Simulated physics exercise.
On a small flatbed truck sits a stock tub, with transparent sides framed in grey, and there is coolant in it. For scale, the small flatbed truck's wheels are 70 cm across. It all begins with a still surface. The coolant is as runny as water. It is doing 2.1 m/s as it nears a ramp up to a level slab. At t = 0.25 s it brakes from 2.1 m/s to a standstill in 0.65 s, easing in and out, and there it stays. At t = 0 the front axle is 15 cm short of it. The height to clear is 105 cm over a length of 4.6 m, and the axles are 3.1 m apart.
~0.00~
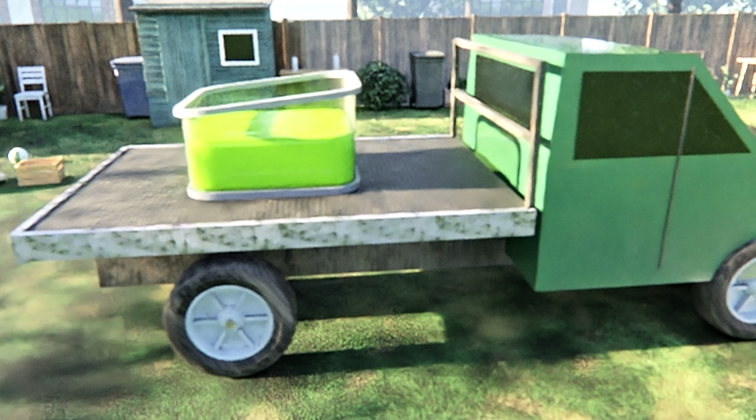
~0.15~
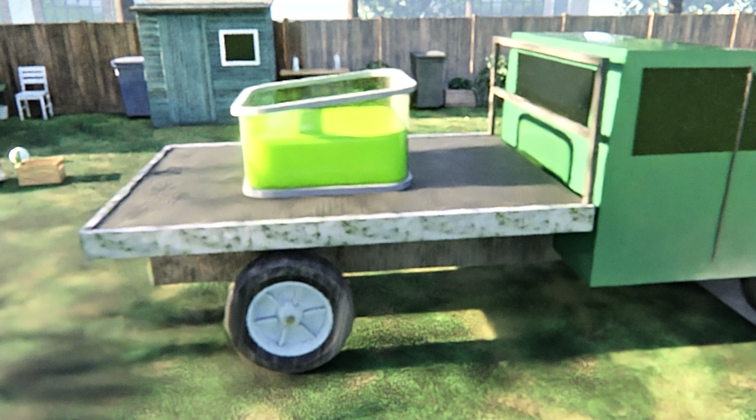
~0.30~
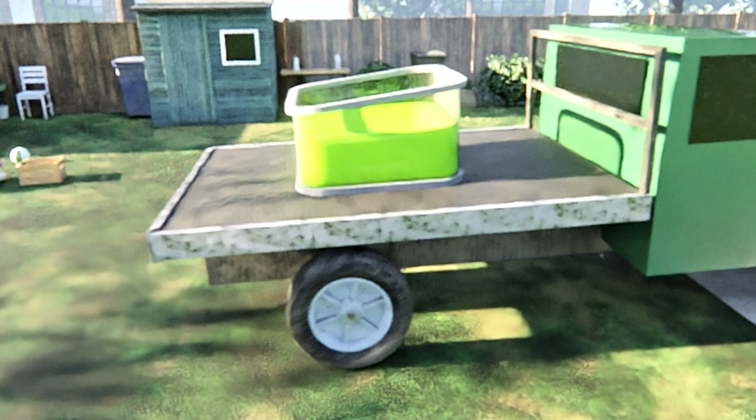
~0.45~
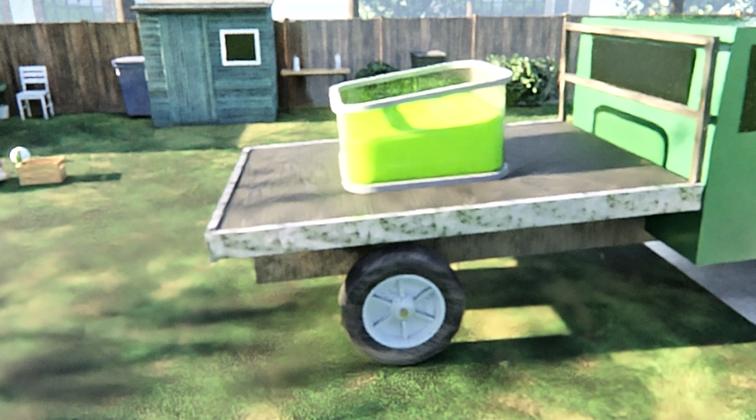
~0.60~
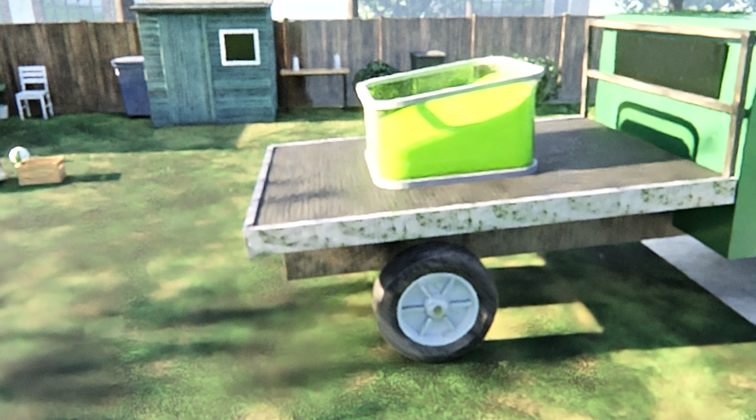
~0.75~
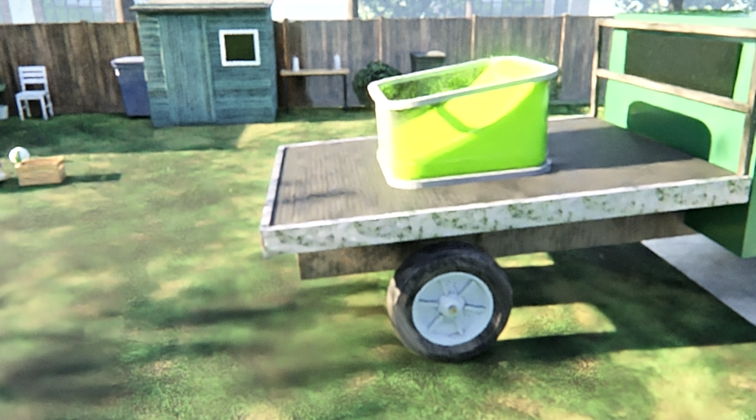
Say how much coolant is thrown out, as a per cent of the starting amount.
Roughly 11 per cent of the coolant is lost.
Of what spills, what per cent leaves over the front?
About 10 per cent.
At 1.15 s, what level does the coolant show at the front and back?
About 40 cm in front and 22 cm behind.
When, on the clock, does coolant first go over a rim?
Around 1.8 s.
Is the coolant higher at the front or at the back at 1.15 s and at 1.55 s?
At the front, then the back.
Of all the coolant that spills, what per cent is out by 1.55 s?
Some 0 per cent by then.
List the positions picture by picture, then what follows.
The first frame shows level at the front (341, 131); level at the back (200, 136); still flat; the front is on the right, levels are read along the near wall; a wheel hub at (229, 328).
The second frame shows level at the front (395, 128); level at the back (256, 134); still flat.
The third frame shows level at the front (446, 123); level at the back (310, 133); still flat; the tank is 2° nose up.
The fourth frame shows level at the front (491, 113); level at the back (357, 136); rising 4° towards the front; the tank is 3° nose up.
The fifth frame shows level at the front (522, 92); level at the back (389, 144); rising 16° towards the front; the tank is 4° nose up.
The sixth frame shows level at the front (535, 64); level at the back (404, 157); rising 31° towards the front; a wheel hub at (455, 313); the tank is 4° nose up.
By 1.15 s front 40 cm, middle 31 cm, back 21 cm above the floor; no loss so far.
By 1.55 s front 15 cm, middle 20 cm, back 65 cm above the floor; no loss so far.
By 2.05 s front 31 cm, middle 27 cm, back 24 cm above the floor; the loss stands at 10 per cent, over the back.
By 3.88 s the loss stands at 11 per cent, over the back, 27 of 254 litres.
